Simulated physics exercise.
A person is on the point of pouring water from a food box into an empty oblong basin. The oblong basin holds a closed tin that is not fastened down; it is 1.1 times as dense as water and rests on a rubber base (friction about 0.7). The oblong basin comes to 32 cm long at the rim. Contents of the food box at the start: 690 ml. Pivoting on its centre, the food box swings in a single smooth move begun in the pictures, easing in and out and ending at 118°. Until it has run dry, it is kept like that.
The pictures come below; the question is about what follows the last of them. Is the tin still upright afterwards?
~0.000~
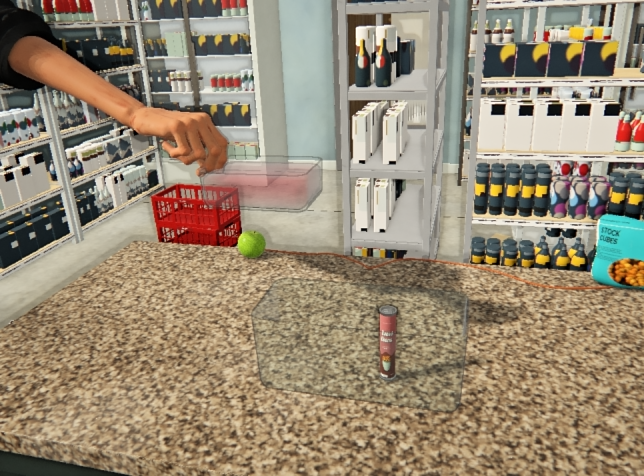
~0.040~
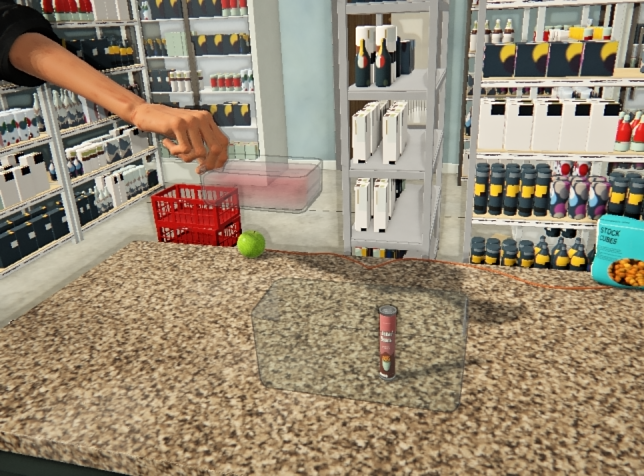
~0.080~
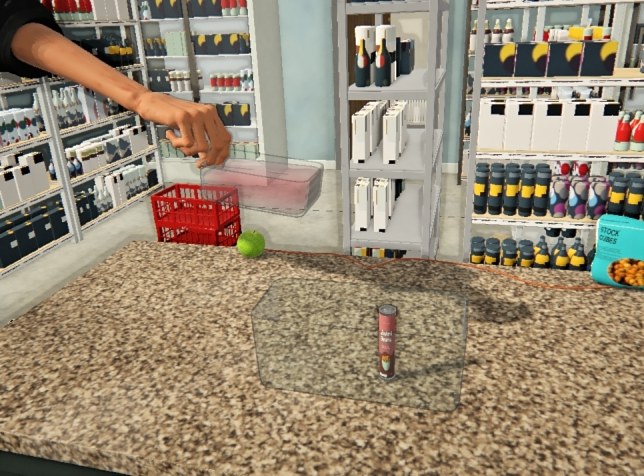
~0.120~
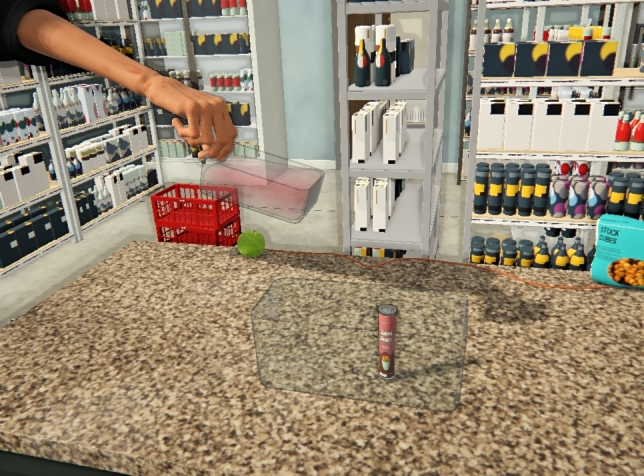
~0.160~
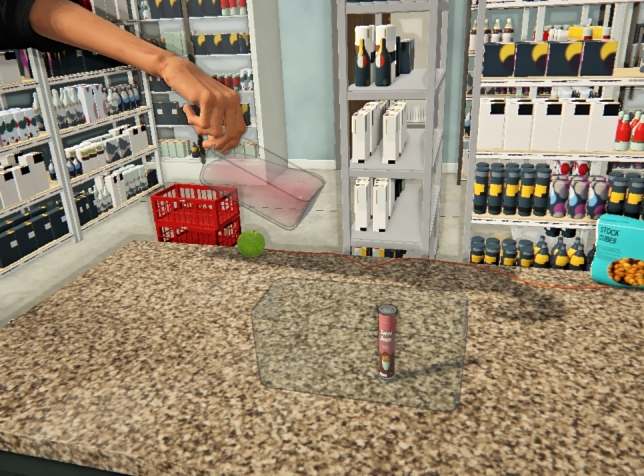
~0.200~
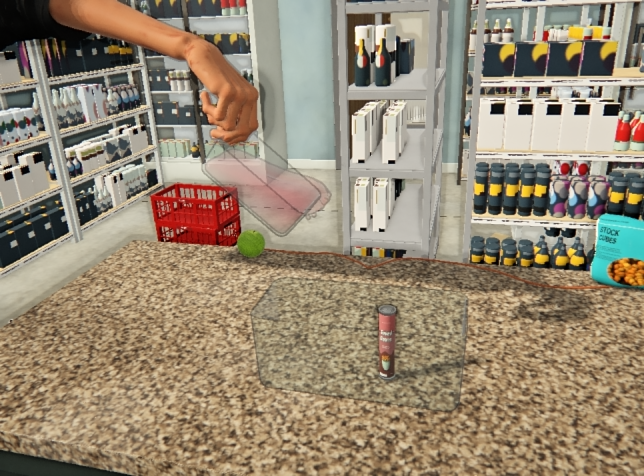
It keels over.
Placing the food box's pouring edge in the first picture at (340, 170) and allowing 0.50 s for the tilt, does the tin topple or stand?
After that, the tin overturns.
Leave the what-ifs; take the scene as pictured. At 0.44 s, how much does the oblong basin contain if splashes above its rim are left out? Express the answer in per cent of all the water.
Estimate - around 46 in a hundred parts.
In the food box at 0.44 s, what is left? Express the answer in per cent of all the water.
Roughly 8 %.
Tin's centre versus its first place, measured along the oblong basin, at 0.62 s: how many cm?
Roughly 1 cm.
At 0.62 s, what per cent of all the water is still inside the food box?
Near 1 percent, more or less.
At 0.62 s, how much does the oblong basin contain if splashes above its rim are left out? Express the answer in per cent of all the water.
84 %, more or less.
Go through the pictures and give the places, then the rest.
In the first frame, it leans 0°; its right rim is at (315, 168); the water meets the walls at (216, 168) and (314, 171); the oblong basin's rim runs from (264, 297) to (467, 316); the tin's top is at (388, 313).
In the second frame, it leans 2°; its right rim is at (315, 169); the water meets the walls at (216, 167) and (315, 172).
In the third frame, it leans 7°; its right rim is at (316, 174); the water meets the walls at (217, 165) and (316, 174).
In the fourth frame, it leans 16°; its right rim is at (317, 183); the water meets the walls at (217, 162) and (318, 177).
In the fifth frame, it leans 27°; its right rim is at (316, 193); the water meets the walls at (218, 158) and (306, 181); 5 per cent is over the edge.
In the sixth frame, it leans 41°; its right rim is at (313, 205); the water meets the walls at (217, 155) and (296, 182); 13 per cent is over the edge.
After 0.44 s the tilt is 114° and 8 per cent is still to pour; the tin stands where it began.
After 0.62 s the tilt is 118° and 1 per cent is still to pour; the tin leans 5°.
After 0.80 s the tilt is 118° and 0 per cent is still to pour; the tin leans 20°.
After 1.00 s the tilt is 118° and 0 per cent is still to pour; the tin lies on its side.
In the end the tin lies on its side.
